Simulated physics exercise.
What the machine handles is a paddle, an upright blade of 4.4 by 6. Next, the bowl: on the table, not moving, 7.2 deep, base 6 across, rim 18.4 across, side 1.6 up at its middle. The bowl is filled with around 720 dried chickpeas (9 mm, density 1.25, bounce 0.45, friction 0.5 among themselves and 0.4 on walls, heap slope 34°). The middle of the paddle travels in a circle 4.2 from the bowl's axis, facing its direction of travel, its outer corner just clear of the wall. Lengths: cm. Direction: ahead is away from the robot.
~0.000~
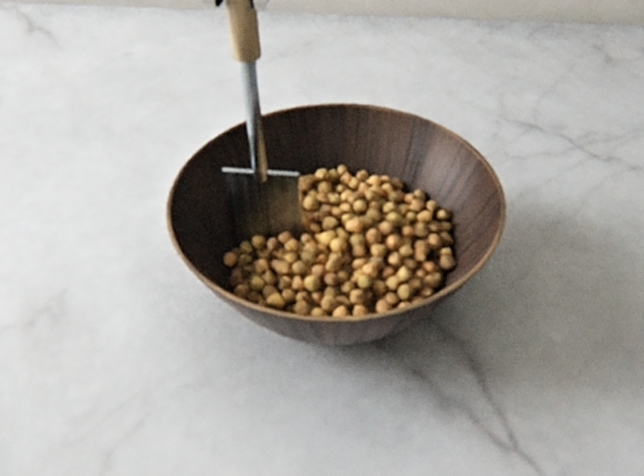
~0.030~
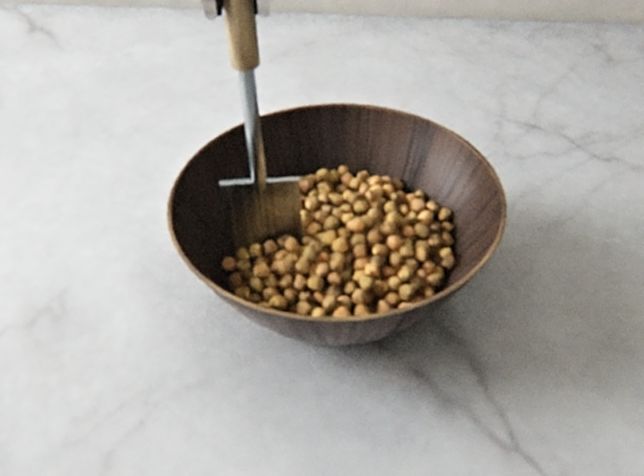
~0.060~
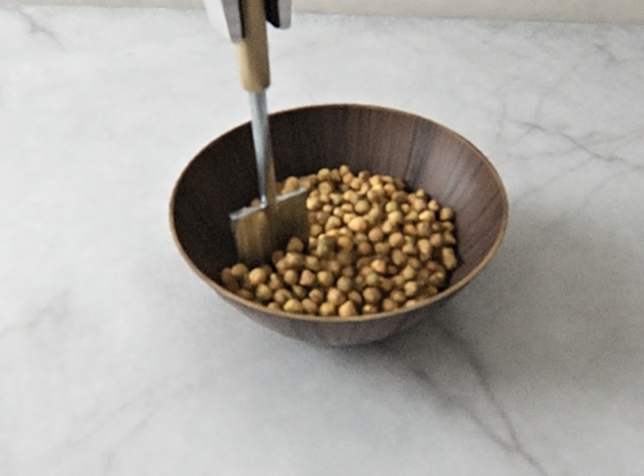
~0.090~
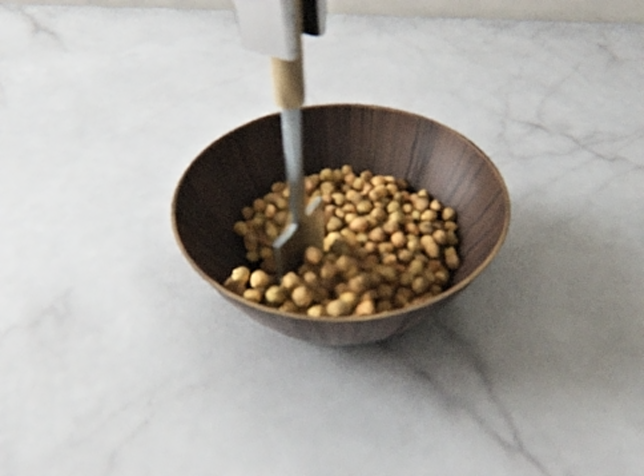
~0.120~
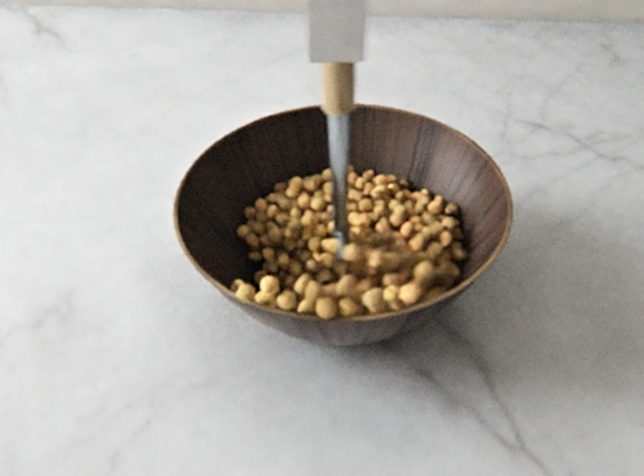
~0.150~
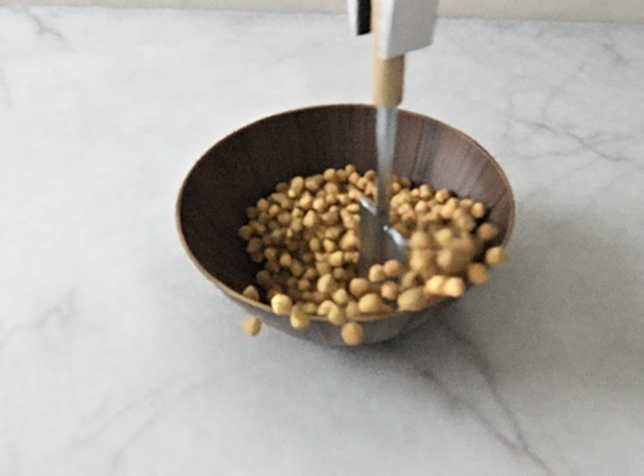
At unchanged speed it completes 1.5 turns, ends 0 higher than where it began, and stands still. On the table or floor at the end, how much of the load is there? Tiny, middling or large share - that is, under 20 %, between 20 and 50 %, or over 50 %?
The share is middling, between 20 and 50 %.
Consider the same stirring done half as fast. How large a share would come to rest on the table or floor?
It would come to around 5 percent.
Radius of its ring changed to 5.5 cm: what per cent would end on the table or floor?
Then about 5 per cent.
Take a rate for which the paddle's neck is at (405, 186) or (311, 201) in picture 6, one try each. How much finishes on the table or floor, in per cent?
Around 40 and 10 per cent respectively.
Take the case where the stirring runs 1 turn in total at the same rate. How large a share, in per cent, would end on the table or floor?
I'd expect around 30 per cent.
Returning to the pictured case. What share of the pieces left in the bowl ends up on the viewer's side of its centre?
Roughly 45 per cent.
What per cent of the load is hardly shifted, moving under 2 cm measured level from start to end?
About 15 per cent.
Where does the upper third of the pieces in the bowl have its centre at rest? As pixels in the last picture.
Looks like roughly (392, 221) to me.
By 0.31 s, 284° round, highest piece 13 above the table; 616 in the bowl, 33 on the table or floor, 70 in flight or on the tool.
By 0.47 s, 82° round, highest piece 10 above the table; 514 in the bowl, 153 on the table or floor, 52 in flight or on the tool.
By 0.76 s, 180° round, highest piece 8 above the table; 461 in the bowl, 258 on the table or floor.
By 1.46 s, 180° round, highest piece 6 above the table; 461 in the bowl, 258 on the table or floor.
Final count, 461 in the bowl, 258 on the table or floor. That is 36 % on the table or floor.
